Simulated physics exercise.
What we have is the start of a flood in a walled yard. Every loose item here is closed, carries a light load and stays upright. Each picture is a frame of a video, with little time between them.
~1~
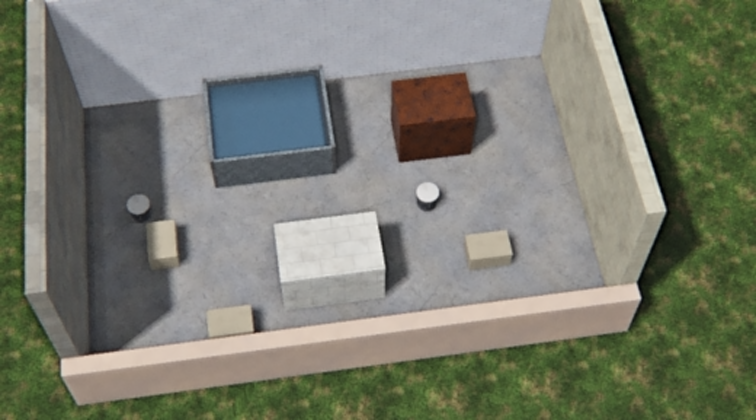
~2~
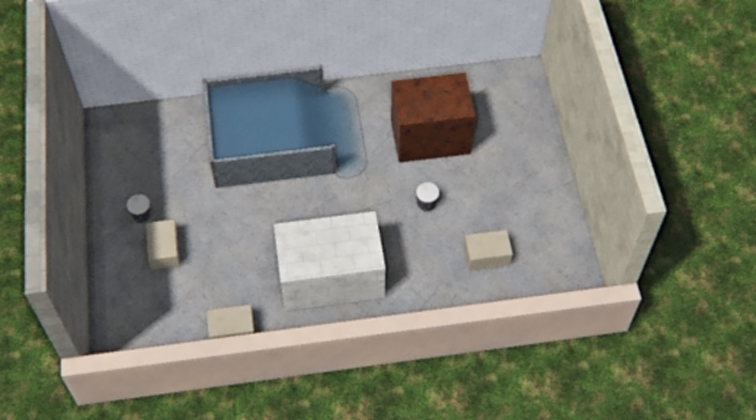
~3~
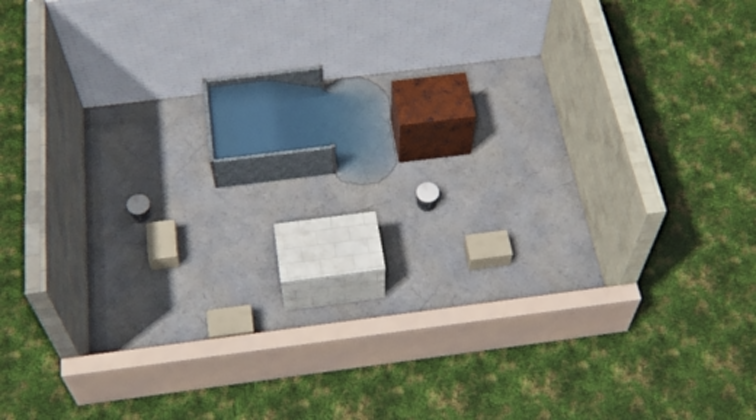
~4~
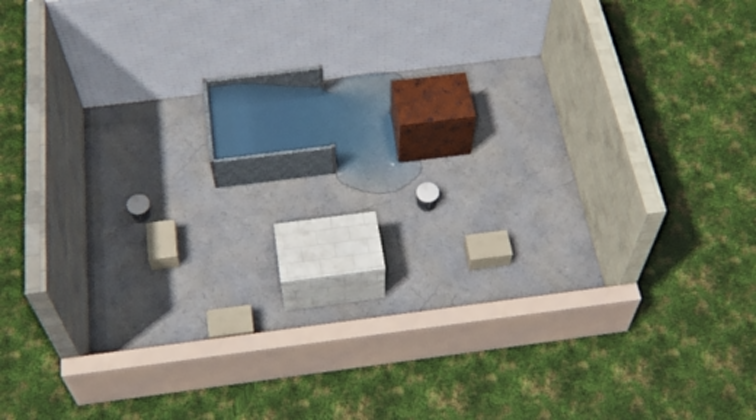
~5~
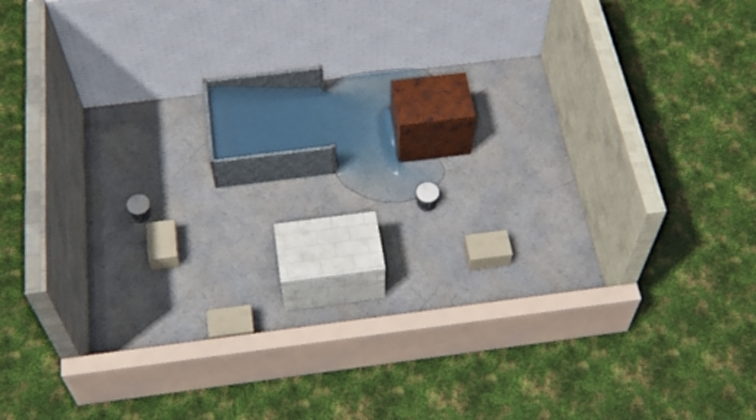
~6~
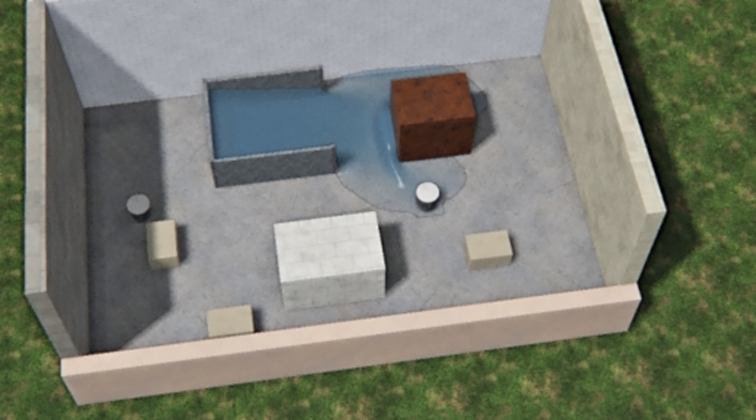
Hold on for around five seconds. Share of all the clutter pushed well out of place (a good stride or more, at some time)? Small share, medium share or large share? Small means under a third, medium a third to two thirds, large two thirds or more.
A medium share.
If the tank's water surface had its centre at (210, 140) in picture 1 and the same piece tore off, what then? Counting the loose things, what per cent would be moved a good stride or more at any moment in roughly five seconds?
I make it 40 per cent.
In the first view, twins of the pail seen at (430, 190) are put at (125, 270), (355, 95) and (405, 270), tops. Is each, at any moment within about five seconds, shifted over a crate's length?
Outcome per entry: Stays where it is / knocked aside / knocked aside.
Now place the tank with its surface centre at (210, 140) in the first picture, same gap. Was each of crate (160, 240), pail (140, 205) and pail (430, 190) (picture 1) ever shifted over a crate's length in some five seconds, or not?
Object by object, in turn: Lingered near its place, lingered near its place, travelled a good distance.
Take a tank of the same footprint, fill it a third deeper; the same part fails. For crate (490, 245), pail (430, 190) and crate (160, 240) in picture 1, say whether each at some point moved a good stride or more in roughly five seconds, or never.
Taking them as listed, the first did it, the second did it and the third came up short.
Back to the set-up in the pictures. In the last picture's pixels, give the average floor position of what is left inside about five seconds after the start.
I'd put it at roughly (326, 268).
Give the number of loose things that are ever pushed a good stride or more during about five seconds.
By my reckoning the answer is 2.
A moment on, 0 of 5 are well off their spots; 0 afloat.
Next, 1 of 5 are well off their spots; 1 afloat.
Later, 2 of 5 are well off their spots; 2 afloat.
In the end, 2 of 5 are well off their spots, and 2 have been at some point; 2 afloat.
